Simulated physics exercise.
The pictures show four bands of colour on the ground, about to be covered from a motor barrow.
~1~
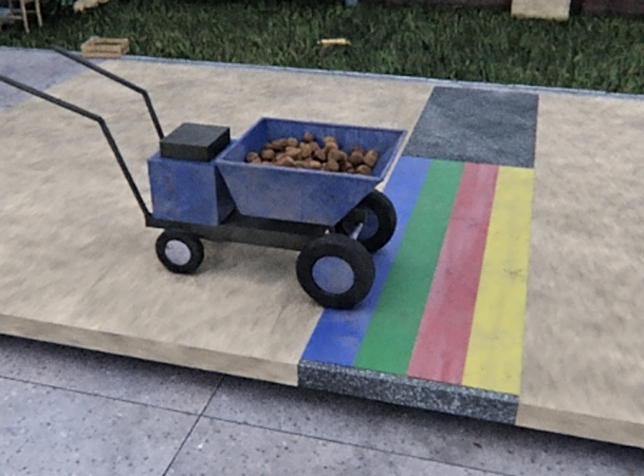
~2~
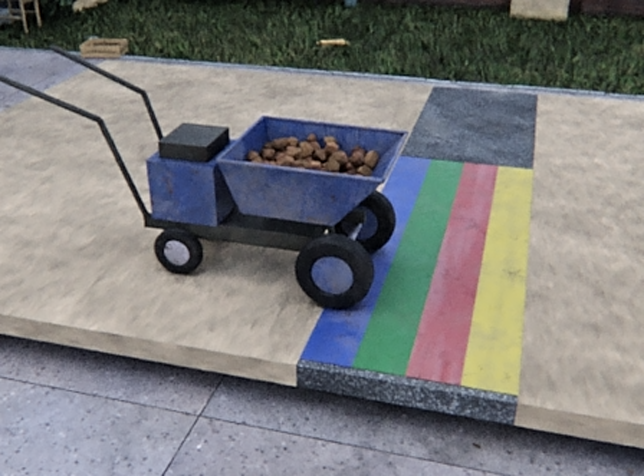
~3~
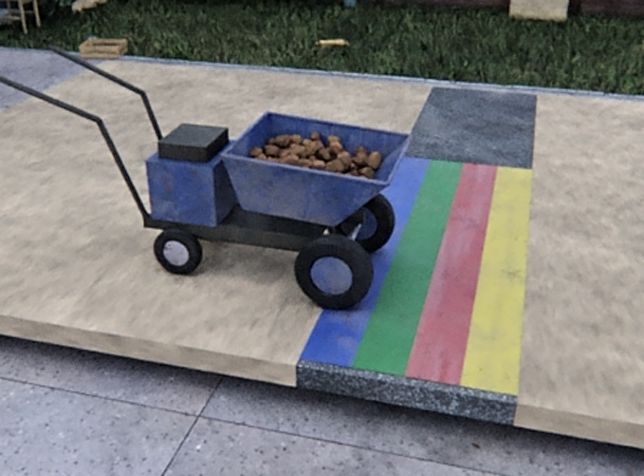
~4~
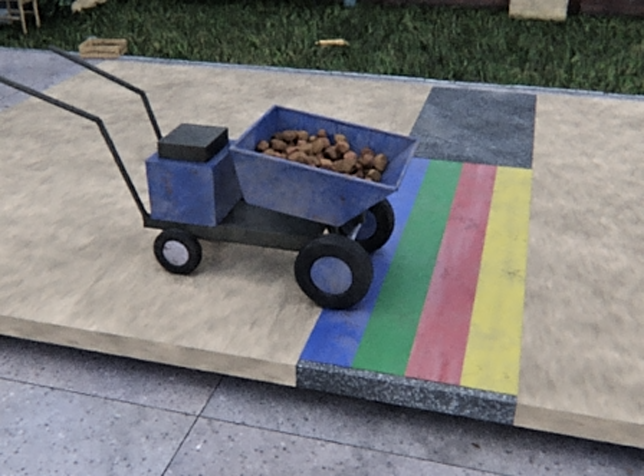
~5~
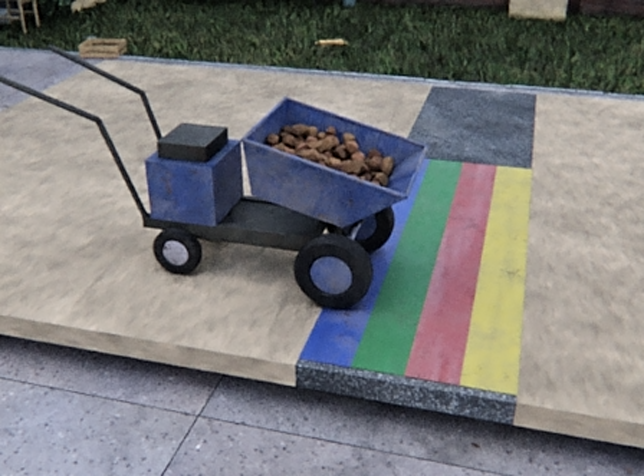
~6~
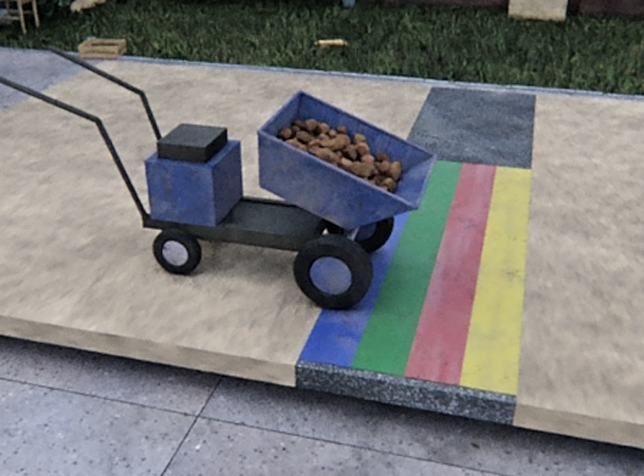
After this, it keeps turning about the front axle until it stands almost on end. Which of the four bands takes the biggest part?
Most lies over the yellow band.
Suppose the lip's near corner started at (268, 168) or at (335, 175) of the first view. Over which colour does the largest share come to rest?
The first try: That green strip. The second: That red strip.
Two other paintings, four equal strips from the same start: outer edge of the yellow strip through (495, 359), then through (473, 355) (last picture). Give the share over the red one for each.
First some 0, then 0 per cent.
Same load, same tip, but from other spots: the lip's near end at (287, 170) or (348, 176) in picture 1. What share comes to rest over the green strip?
First some 40, then 0 per cent.
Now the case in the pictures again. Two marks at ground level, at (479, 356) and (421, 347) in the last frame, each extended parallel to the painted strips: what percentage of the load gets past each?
Roughly 60 per cent, and 90 per cent.
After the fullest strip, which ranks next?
The runner-up: The strip in red.
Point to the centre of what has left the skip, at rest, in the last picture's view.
Around (511, 293).
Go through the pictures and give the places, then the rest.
Lip of the skip at (381, 180), level; top of the load at (301, 167), clay clods; blue strip at (341, 329); green strip at (390, 337); red strip at (442, 345); yellow strip at (495, 354), in the first frame.
Lip of the skip at (382, 181), tipped barely; top of the load at (302, 167), in the second frame.
Lip of the skip at (387, 185), tipped barely; top of the load at (299, 152), in the third frame.
Lip of the skip at (396, 190), tipped a little; top of the load at (294, 160), in the fourth frame.
Lip of the skip at (406, 197), tipped a little; top of the load at (303, 150), in the fifth frame.
Lip of the skip at (416, 208), tipped clearly; top of the load at (304, 150); blue strip at (338, 330); green strip at (388, 338); red strip at (439, 346); yellow strip at (492, 354), in the sixth frame.
Soon after the last picture, skip tipped steeply; all in the skip.
A little later, skip tipped right over; most in the skip; a small part over the red strip; about a quarter over the yellow strip; a stray few off the paint.
Later still, skip tipped right over; about a quarter in the skip; a small part over the red strip; about a third over the yellow strip; about a quarter off the paint.
At rest, skip tipped right over; a small part in the skip; none over the blue strip; none over the green strip; a small part over the red strip; about a third over the yellow strip; about a third off the paint.
